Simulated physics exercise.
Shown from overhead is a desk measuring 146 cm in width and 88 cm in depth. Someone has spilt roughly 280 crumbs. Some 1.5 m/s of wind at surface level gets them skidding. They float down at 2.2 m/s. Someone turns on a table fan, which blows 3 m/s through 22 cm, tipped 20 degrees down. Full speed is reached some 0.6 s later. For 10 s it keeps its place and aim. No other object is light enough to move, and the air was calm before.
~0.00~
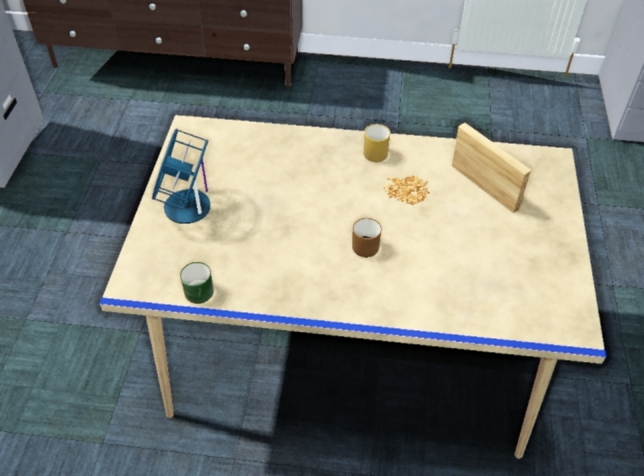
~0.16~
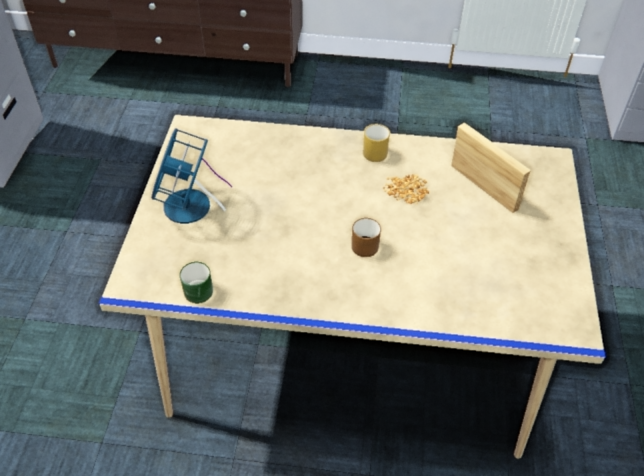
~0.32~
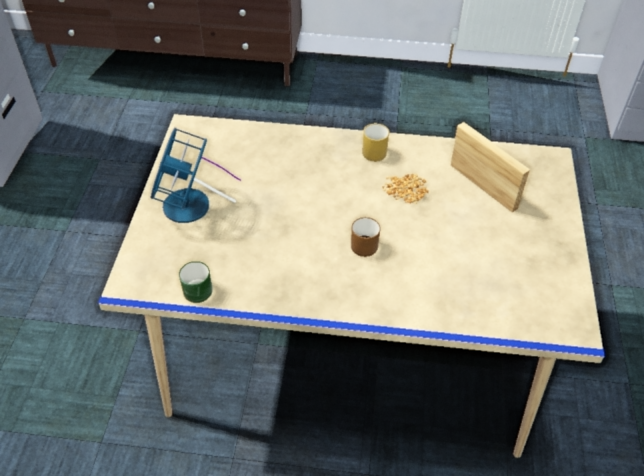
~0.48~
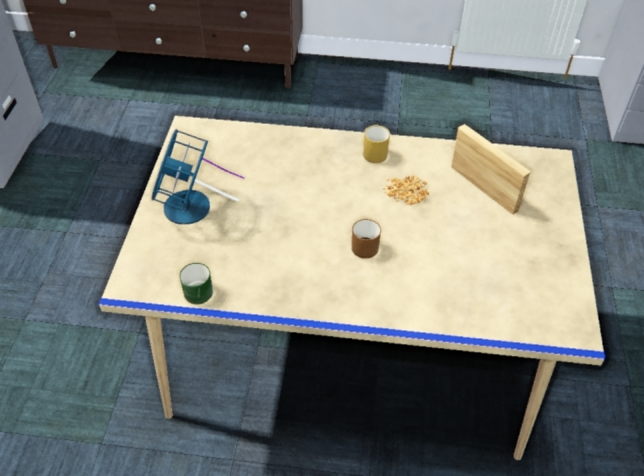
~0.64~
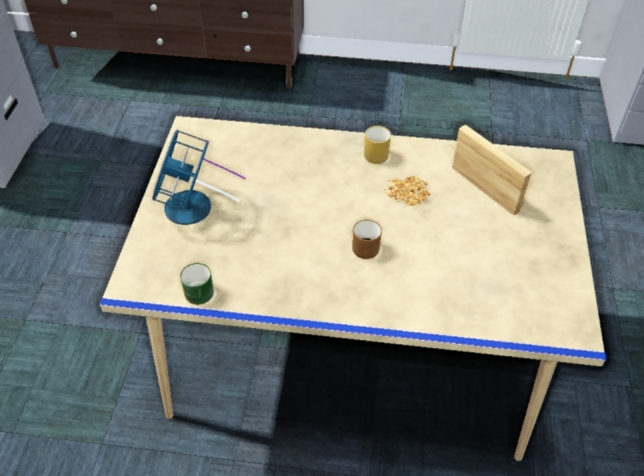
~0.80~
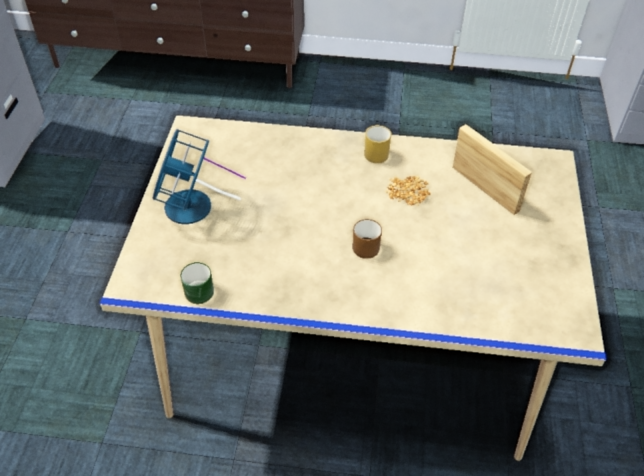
A blue table fan on a pale desk came on, its streamers lifting and trailing out to the right, while the little pile of orange crumbs, the three mugs and the wooden board stayed still.
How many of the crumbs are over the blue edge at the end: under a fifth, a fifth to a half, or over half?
I think fewer than one in five will wind up past that edge.
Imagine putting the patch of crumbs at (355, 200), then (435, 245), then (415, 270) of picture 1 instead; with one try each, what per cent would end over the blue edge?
Results, one try each: 0 %, 0 %, 1 %.
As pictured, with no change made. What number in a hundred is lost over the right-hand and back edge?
30 % right-hand and 20 % back.
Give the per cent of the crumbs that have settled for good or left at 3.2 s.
My guess would be around 70 %.
After 2.0 s the count stands so, 0 % are over the blue edge; the middle of those still in play is near (474, 187).
After 3.2 s the count stands so, 0 % are over the blue edge; the middle of those still in play is near (475, 186).
After 5.5 s the count stands so, 0 % are over the blue edge; the middle of those still in play is near (473, 179).
After 10.0 s, at the end, 0 % are over the blue edge; the middle of those still in play is near (474, 178).
